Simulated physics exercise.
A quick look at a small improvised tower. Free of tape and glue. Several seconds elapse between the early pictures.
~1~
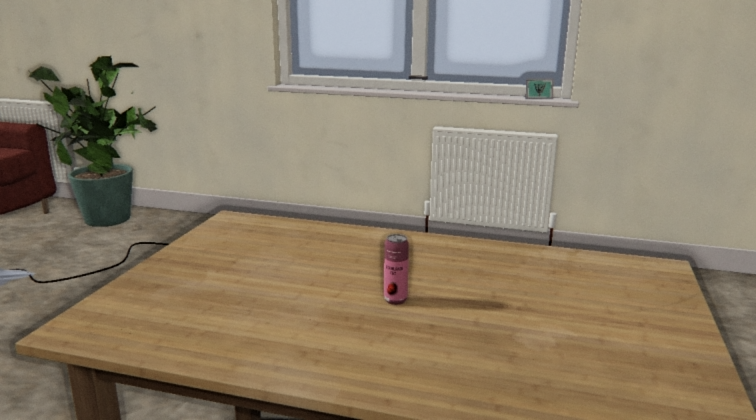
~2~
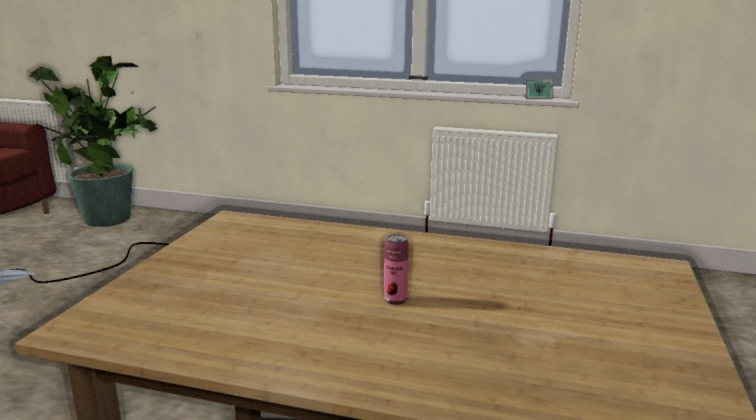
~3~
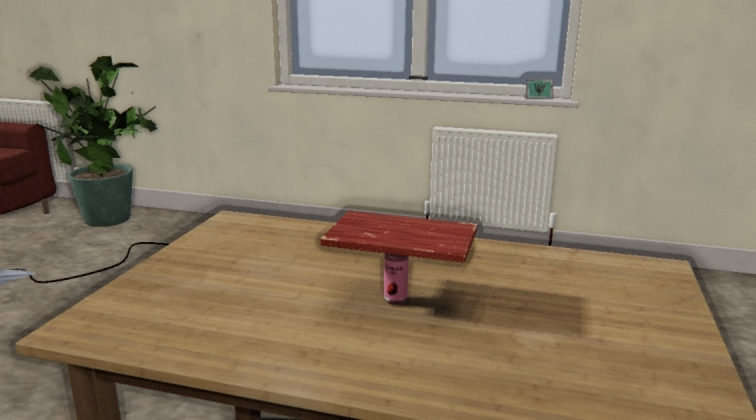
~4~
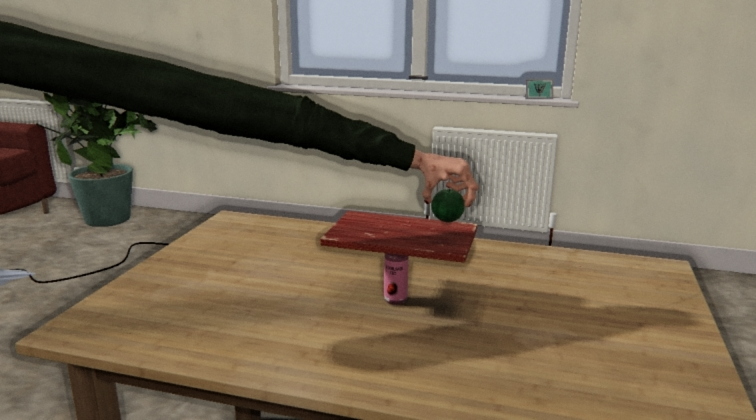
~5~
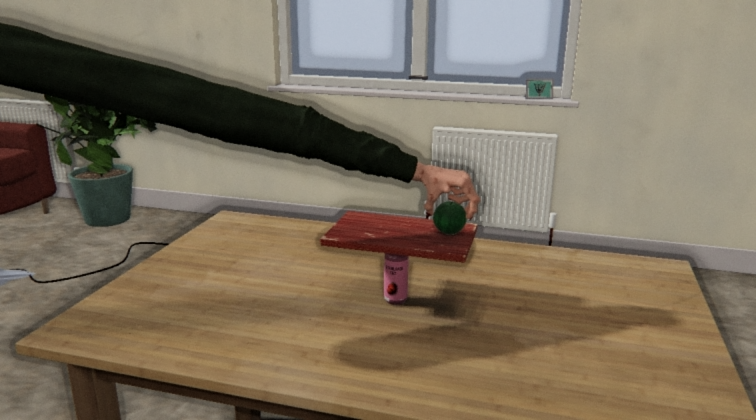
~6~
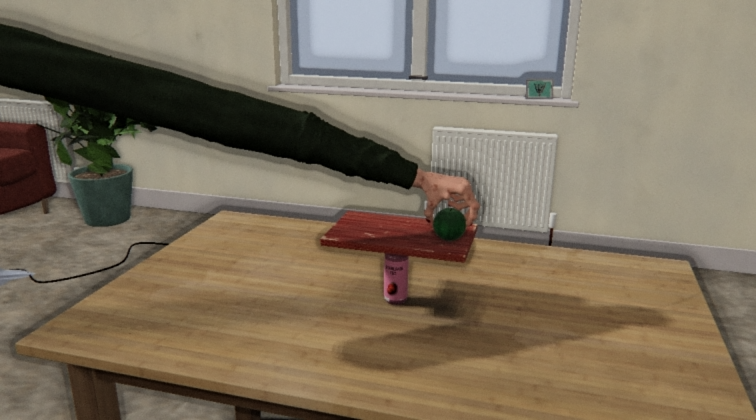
In a room with a window, radiator and potted plant, a pink can stands alone on a wooden table. A red board then appears across the top of the can. An arm in a dark sleeve reaches in from the left and lowers a round green object onto the board's right side, still holding it.
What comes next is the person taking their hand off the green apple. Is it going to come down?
The stack fails to support it.
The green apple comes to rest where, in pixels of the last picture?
The object winds up at approximately (454, 301).
Then, 0.50 s on from there, green apple now fallen; red board turned 64° from how it was put.
Then, 0.90 s on from there, red board on its side.
Then, 1.30 s on from there, red board now fallen; pink can turned 65° from how it was put.
Then, 1.40 s on from there, pink can now fallen.
In the end, fallen, pink can, green apple and red board. At the end, from the last picture's camera, green apple near (454, 301). The stack gives way.
